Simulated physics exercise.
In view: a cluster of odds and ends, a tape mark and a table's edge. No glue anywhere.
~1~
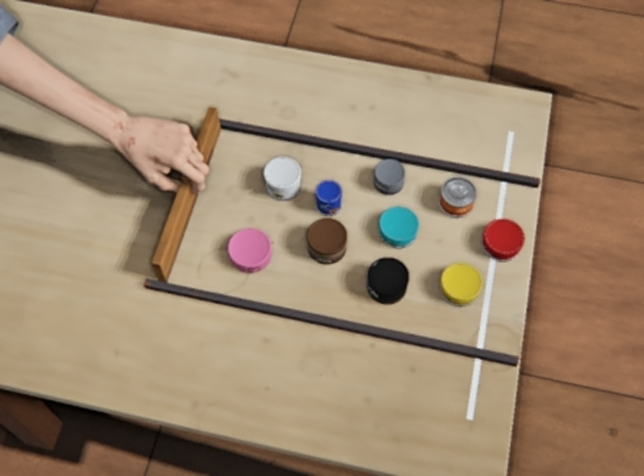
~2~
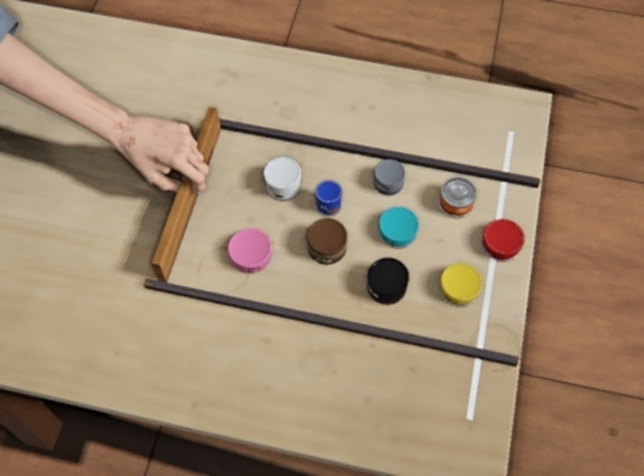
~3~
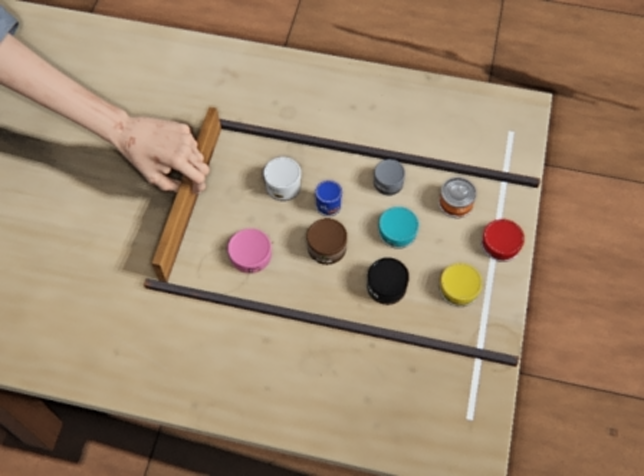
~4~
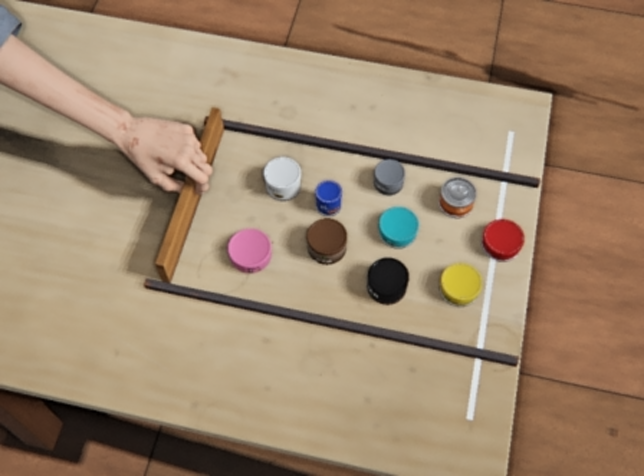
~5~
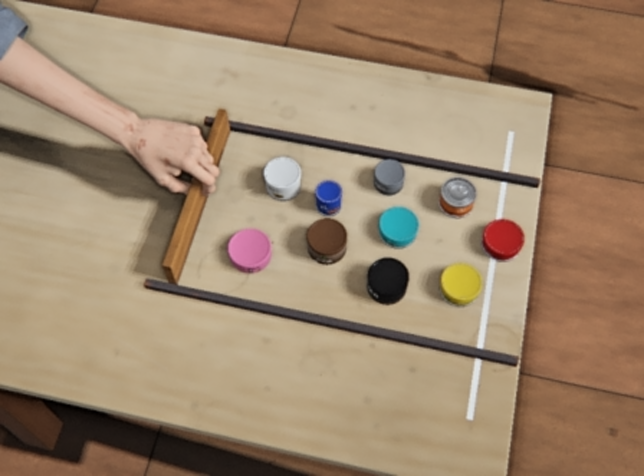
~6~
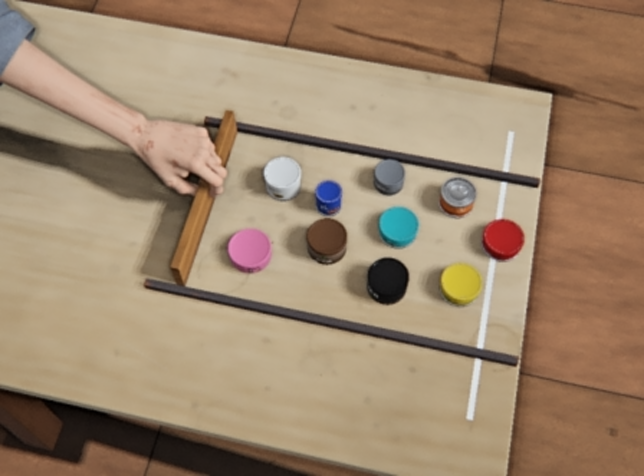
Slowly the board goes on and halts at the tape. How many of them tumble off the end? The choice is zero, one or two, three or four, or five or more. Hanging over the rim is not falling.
Here the number that fall off is five or more.
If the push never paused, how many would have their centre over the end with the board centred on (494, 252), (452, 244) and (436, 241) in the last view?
It would be 5, 1 and 0.
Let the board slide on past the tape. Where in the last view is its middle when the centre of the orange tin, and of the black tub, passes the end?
Near (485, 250) and (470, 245).
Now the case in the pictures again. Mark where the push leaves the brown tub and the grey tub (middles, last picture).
About (512, 278), and the other about (519, 192).
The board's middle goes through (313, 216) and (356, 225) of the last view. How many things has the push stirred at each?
First 4, then 7.
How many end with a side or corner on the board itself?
That makes 5.
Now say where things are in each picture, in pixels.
The first frame shows red tin (503, 240); yellow pot (460, 285); orange tin (458, 197); board (189, 192); tape (492, 262).
The second frame shows yellow pot (460, 285); brown tub (327, 242).
The third frame shows orange tin (458, 198); turquoise tin (398, 228).
The fourth frame shows red tin (503, 241); white tin (283, 180).
The fifth frame shows yellow pot (460, 285); grey tub (389, 178).
The sixth frame shows red tin (503, 241); yellow pot (460, 285); orange tin (458, 198); board (206, 195); tape (492, 262).
Soon after, none off yet; red tin at rest near (503, 241); yellow pot at rest near (460, 285); orange tin at rest near (458, 198).
In the end, the number that fall off is five or more; gone, turquoise tin, black tub, orange tin, yellow pot and red tin.
